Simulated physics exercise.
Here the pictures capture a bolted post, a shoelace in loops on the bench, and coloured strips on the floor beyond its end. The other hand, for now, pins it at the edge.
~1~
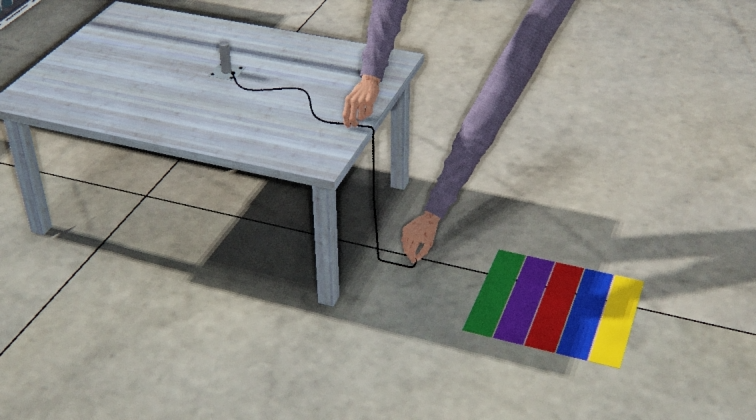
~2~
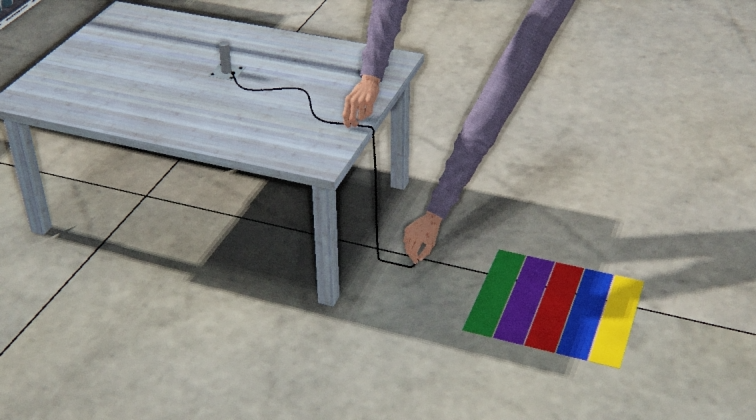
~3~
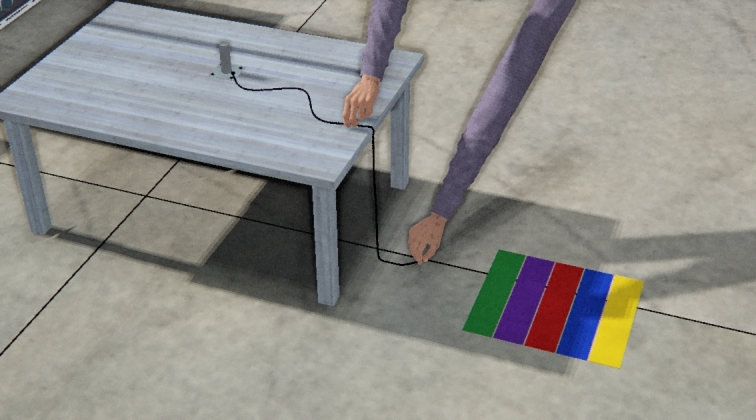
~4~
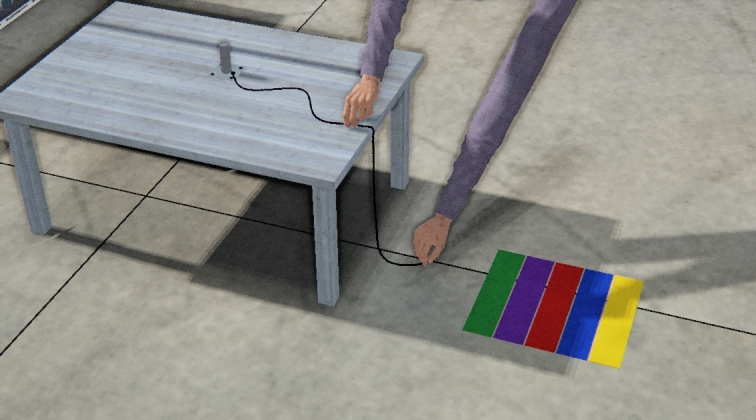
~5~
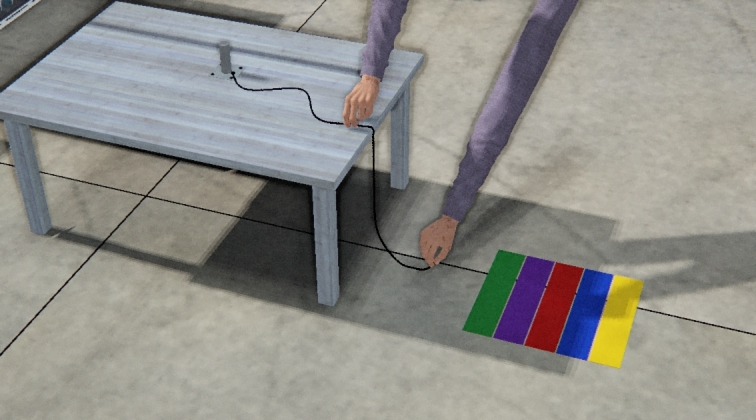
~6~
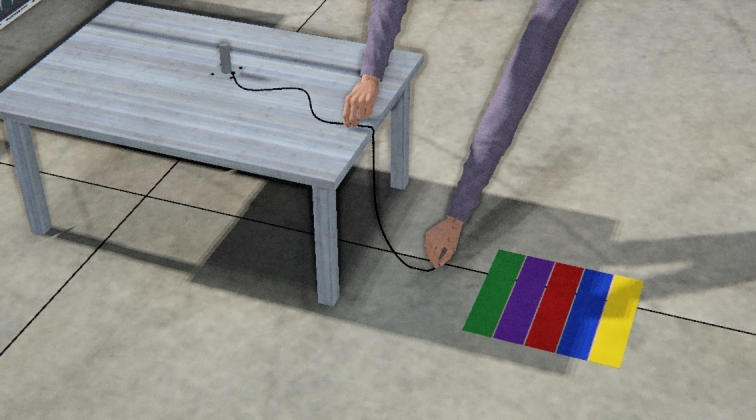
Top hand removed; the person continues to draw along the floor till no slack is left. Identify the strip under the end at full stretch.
Strip: Red.
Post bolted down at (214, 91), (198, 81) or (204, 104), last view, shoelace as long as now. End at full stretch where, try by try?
First (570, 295), then (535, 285), and last (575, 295).
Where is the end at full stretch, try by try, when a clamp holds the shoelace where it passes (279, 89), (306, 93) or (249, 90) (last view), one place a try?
Try one gives (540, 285), try two (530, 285), and try three (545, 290).
A little later, end near (507, 280); over green.
Next, end near (538, 287); over purple.
When it is tight, end near (556, 291); over red. The end stops over the red strip.
